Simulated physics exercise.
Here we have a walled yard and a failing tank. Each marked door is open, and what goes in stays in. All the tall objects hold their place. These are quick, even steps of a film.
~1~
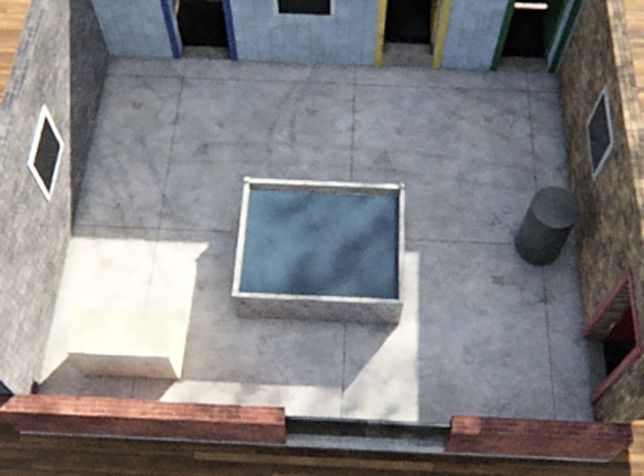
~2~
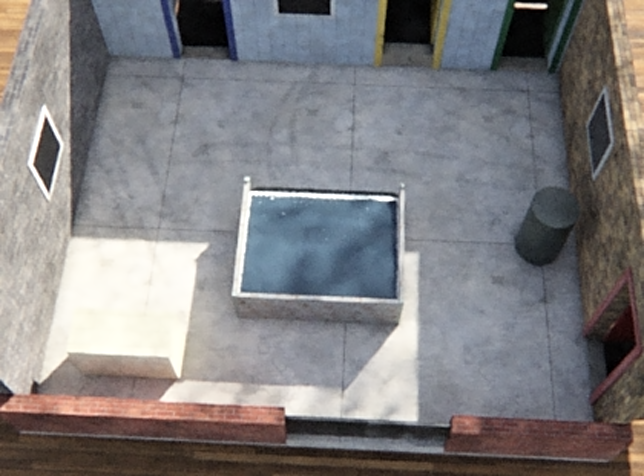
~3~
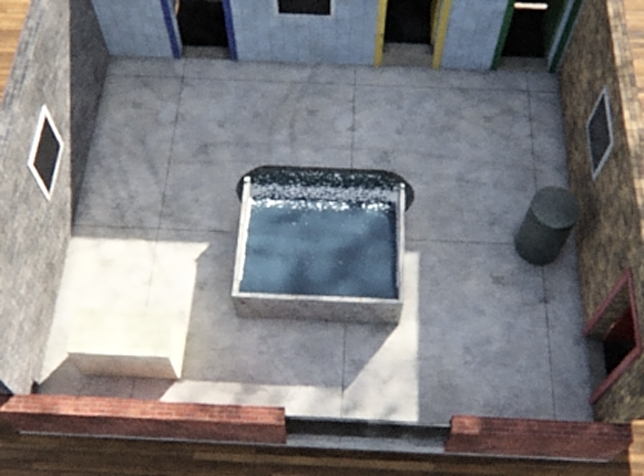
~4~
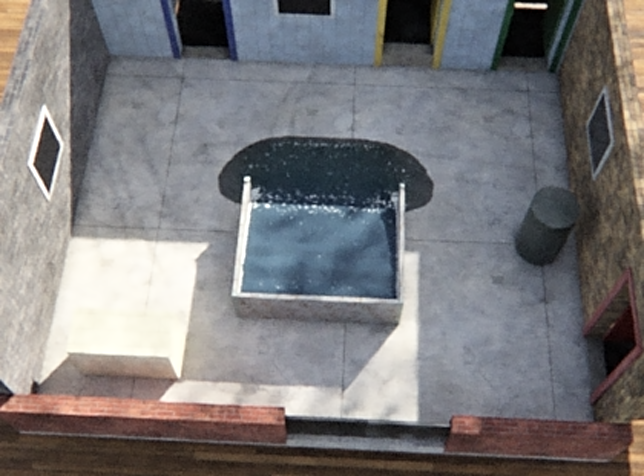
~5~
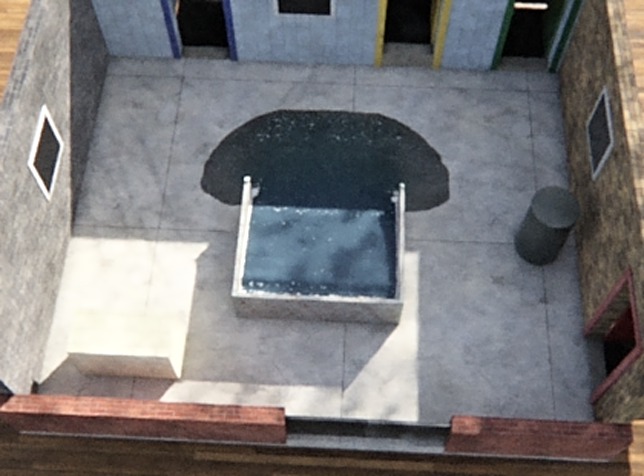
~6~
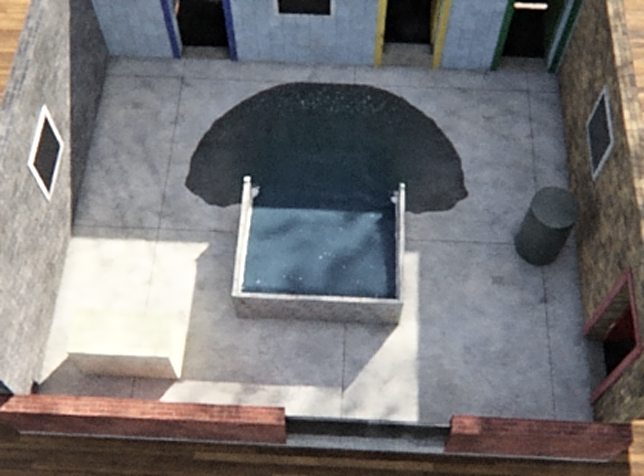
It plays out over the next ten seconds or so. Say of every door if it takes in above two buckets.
The yellow door admits no more than that; the red door admits no more than that; the blue door lets in a lot; the green door lets in a lot.
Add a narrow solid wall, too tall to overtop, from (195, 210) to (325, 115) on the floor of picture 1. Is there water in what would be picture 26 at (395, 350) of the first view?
Answer: No water.
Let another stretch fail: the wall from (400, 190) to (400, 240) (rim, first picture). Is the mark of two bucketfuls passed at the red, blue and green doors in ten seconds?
In short: The red door goes over; the blue door takes less; the green door floods.
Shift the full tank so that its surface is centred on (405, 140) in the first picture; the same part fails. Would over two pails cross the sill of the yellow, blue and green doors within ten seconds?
Then: The yellow one goes over; the blue one is under; the green one is over.
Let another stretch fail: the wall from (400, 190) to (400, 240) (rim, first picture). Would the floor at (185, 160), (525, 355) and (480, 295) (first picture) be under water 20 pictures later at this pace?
In turn: Dry, wet, under water.
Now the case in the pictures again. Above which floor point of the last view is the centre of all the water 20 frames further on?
Around (327, 140).
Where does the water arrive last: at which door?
I say the door marked red.
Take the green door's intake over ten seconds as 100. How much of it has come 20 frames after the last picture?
I make it 25 per cent.
A moment on, water covers 30 % of the floor; the yellow door wet at the sill, nothing in, the red door not reached, the blue door wet at the sill, nothing in, the green door not reached.
Next, water covers 35 % of the floor; the yellow door wet at the sill, nothing in, the red door not reached, the blue door over two buckets in, the green door wet at the sill, nothing in.
Then, water covers 40 % of the floor; the yellow door wet at the sill, nothing in, the red door not reached, the blue door over two buckets in, the green door over two buckets in.
Later, water covers 80 % of the floor; the yellow door wet at the sill, nothing in, the red door wet at the sill, nothing in, the blue door far over two buckets in, the green door over two buckets in.
In the end, water covers 95 % of the floor; the yellow door wet at the sill, nothing in, the red door wet at the sill, nothing in, the blue door far over two buckets in, the green door far over two buckets in.
